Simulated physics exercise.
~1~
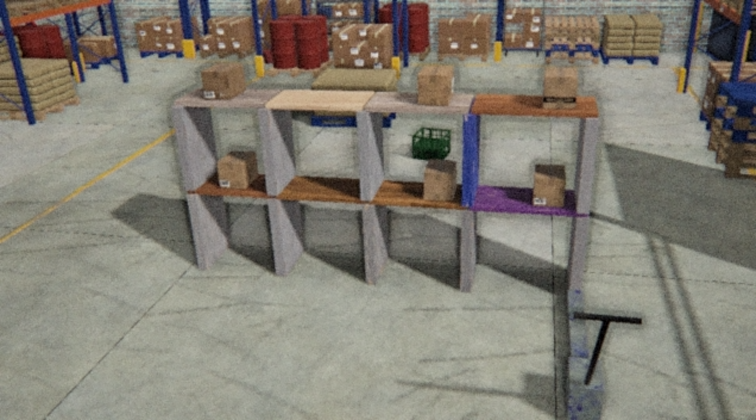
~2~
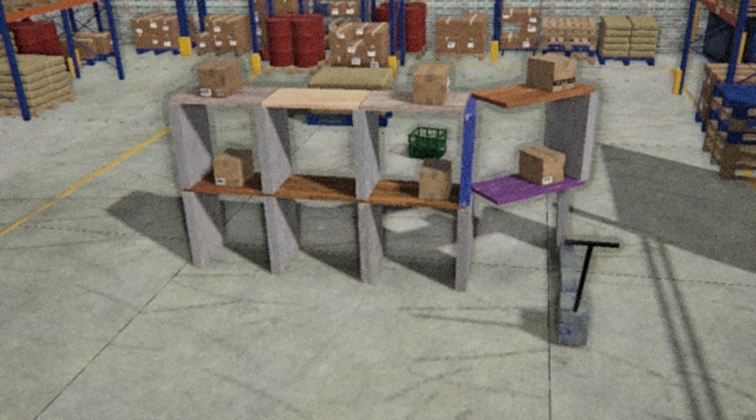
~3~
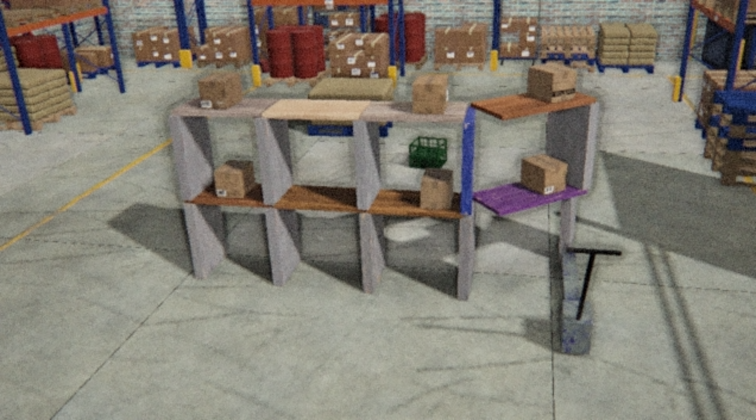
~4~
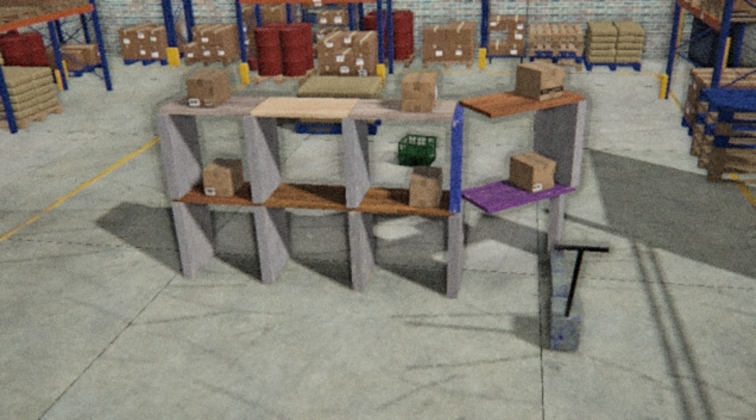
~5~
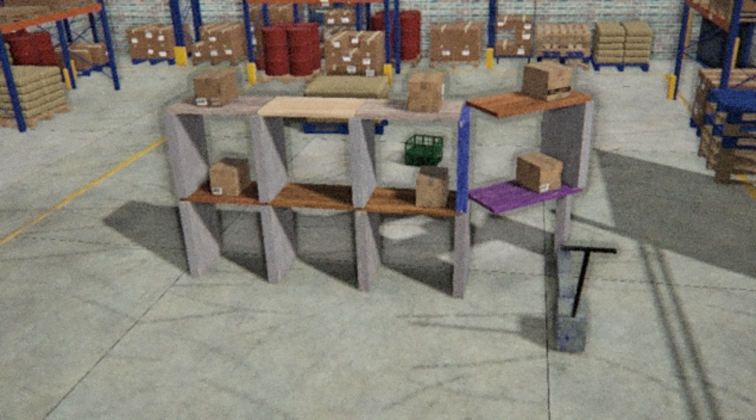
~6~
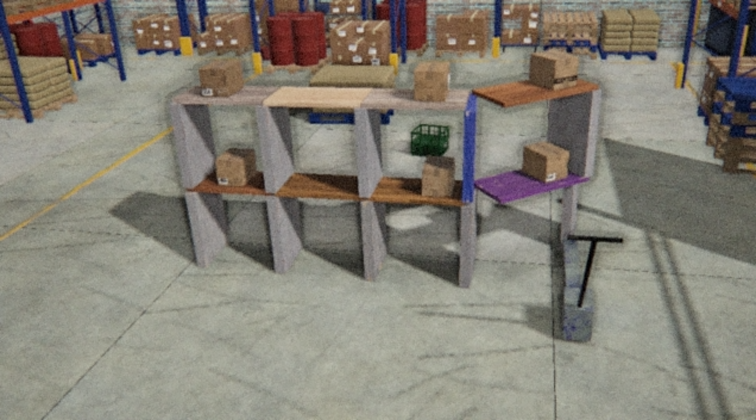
A narrow floor jack with a black T-shaped handle pushes in at the foot of the rightmost upright of a two-tier row of grey cases and loose boards, seen from the front and slightly above in a warehouse by a gently swaying camera. Cartons sit on brown and pale boards, with a purple board at lower right beside a blue upright. The end upright shifts back, and the purple board and the brown one above it swing askew, carrying their cartons. The jack then stays put. Nothing falls, and the blue upright remains standing in place.
